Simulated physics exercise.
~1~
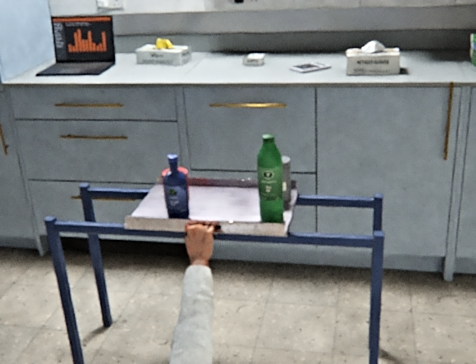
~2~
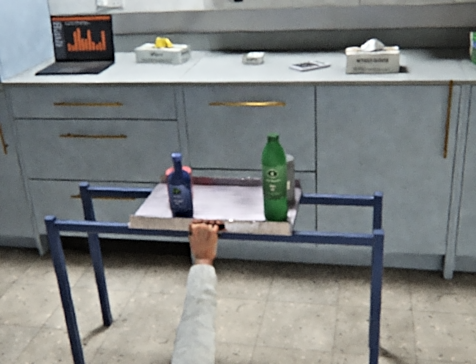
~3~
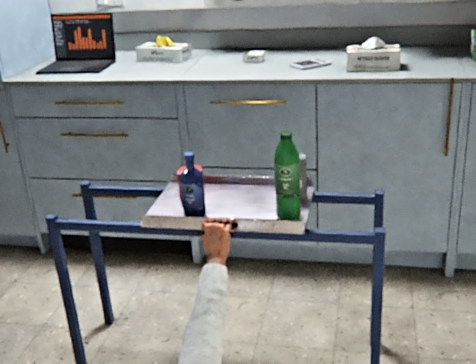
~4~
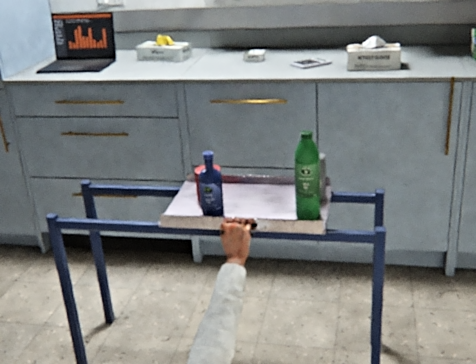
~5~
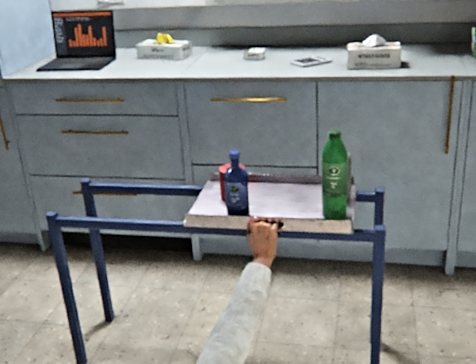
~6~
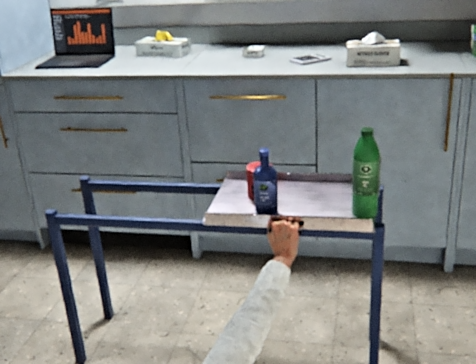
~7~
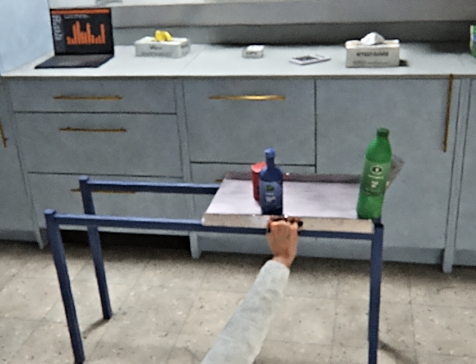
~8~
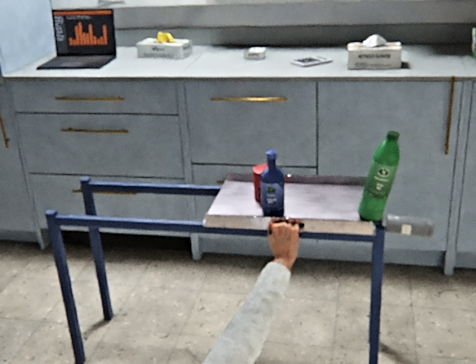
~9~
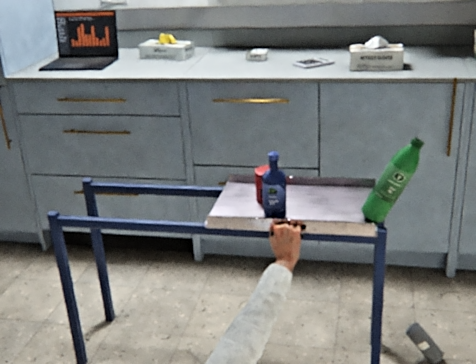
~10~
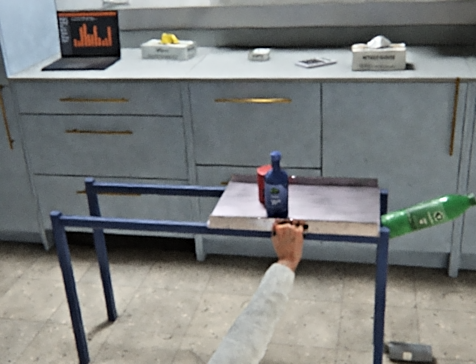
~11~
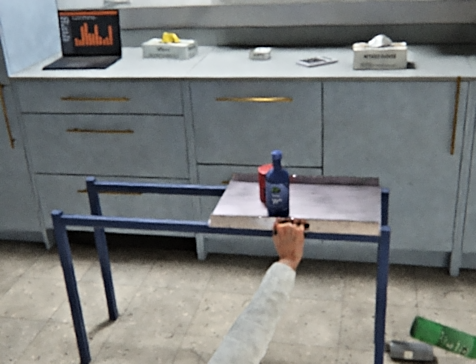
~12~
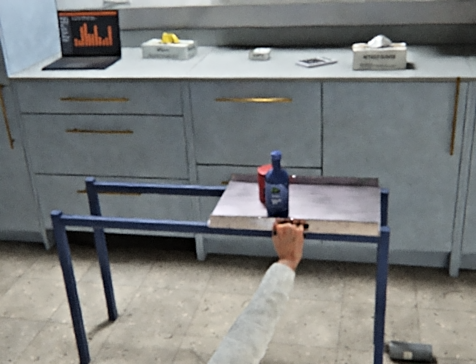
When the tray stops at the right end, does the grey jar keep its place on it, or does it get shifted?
The grey jar gets shifted. It tips over the right end of the tray and ends up lying on the floor.
